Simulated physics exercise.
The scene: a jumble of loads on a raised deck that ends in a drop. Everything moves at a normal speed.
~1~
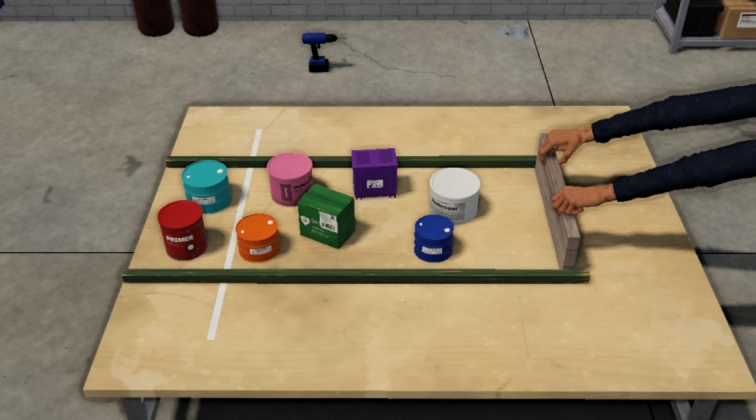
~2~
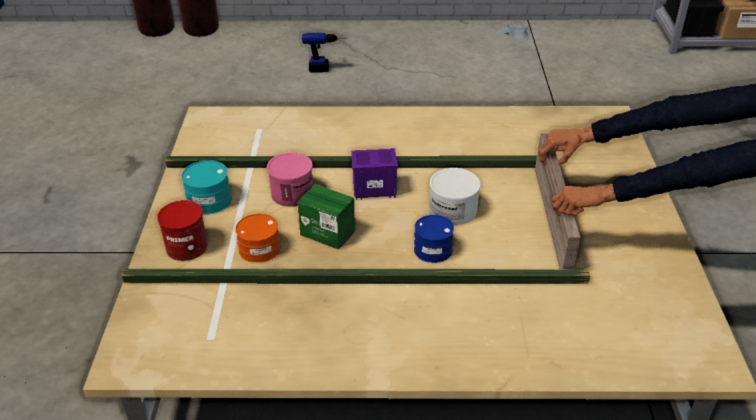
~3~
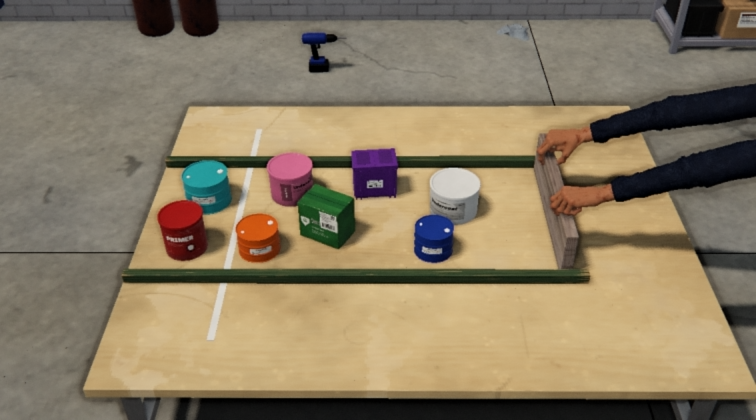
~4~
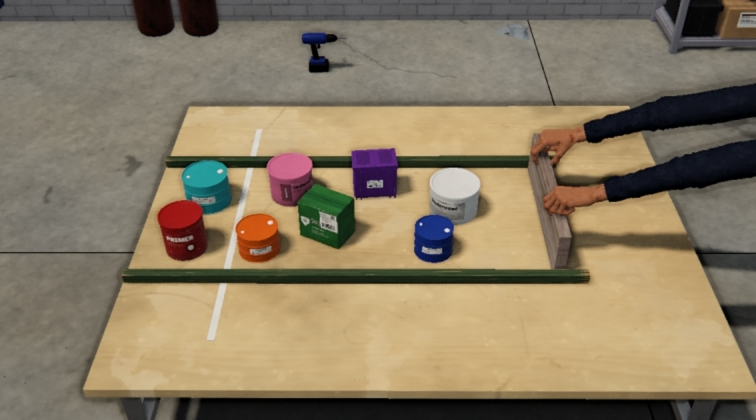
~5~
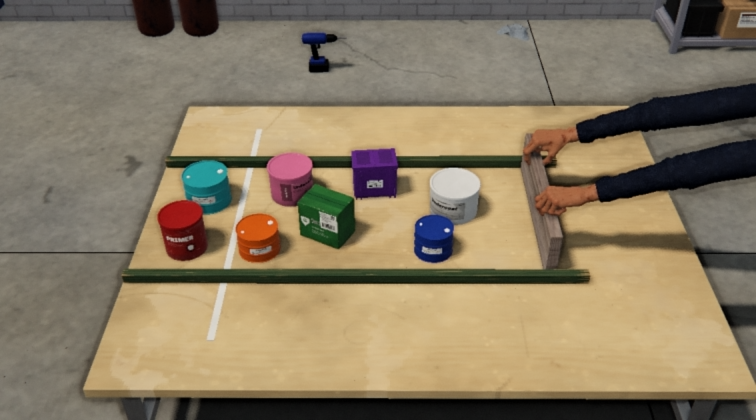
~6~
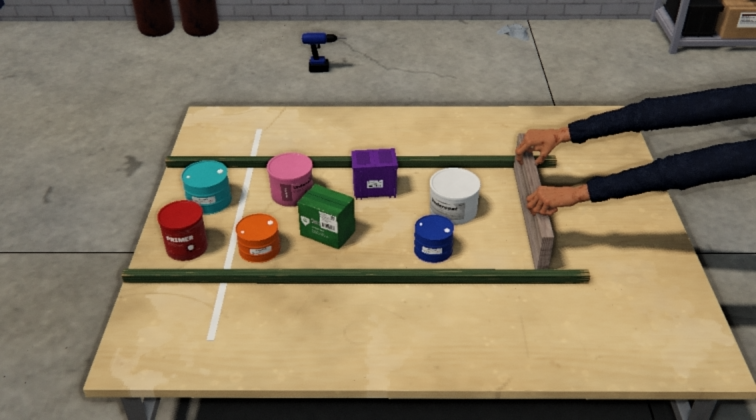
At the start, two hands hold a wooden plank upright at the right end of two green rails on a table, with colourful pails, canisters and boxes between the rails. The plank barely moves at first, then the hands slide it slightly left, while the containers stay still.
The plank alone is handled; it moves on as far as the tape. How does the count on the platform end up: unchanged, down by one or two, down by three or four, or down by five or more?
Honestly, the ones lost over the side add up to one, maybe two.
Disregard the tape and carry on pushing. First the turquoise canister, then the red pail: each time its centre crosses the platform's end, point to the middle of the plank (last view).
Points: About (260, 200) and about (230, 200).
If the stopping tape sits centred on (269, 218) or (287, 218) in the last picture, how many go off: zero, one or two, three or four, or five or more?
First tape: None at all; second tape: None.
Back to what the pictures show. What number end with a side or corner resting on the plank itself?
Total: 3.
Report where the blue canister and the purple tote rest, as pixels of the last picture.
Okay, so first (210, 239), and next (223, 168).
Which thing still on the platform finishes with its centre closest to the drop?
Foremost, the red pail.
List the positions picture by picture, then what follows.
Red pail (184, 231); turquoise canister (207, 187); orange canister (258, 238); plank (555, 200); tape (239, 218), in the first frame.
Turquoise canister (207, 187); plank (555, 200), in the second frame.
Orange canister (258, 238); white pail (454, 197), in the third frame.
Red pail (184, 231); green parcel (327, 217), in the fourth frame.
Turquoise canister (207, 187); pink pail (291, 180), in the fifth frame.
Red pail (184, 231); turquoise canister (207, 187); orange canister (258, 238); plank (532, 200); tape (239, 218), in the sixth frame.
Soon after, none off yet; red pail at rest near (184, 231); turquoise canister at rest near (207, 187); orange canister at rest near (258, 238).
At rest, the number that fall off is one or two; fallen, turquoise canister.
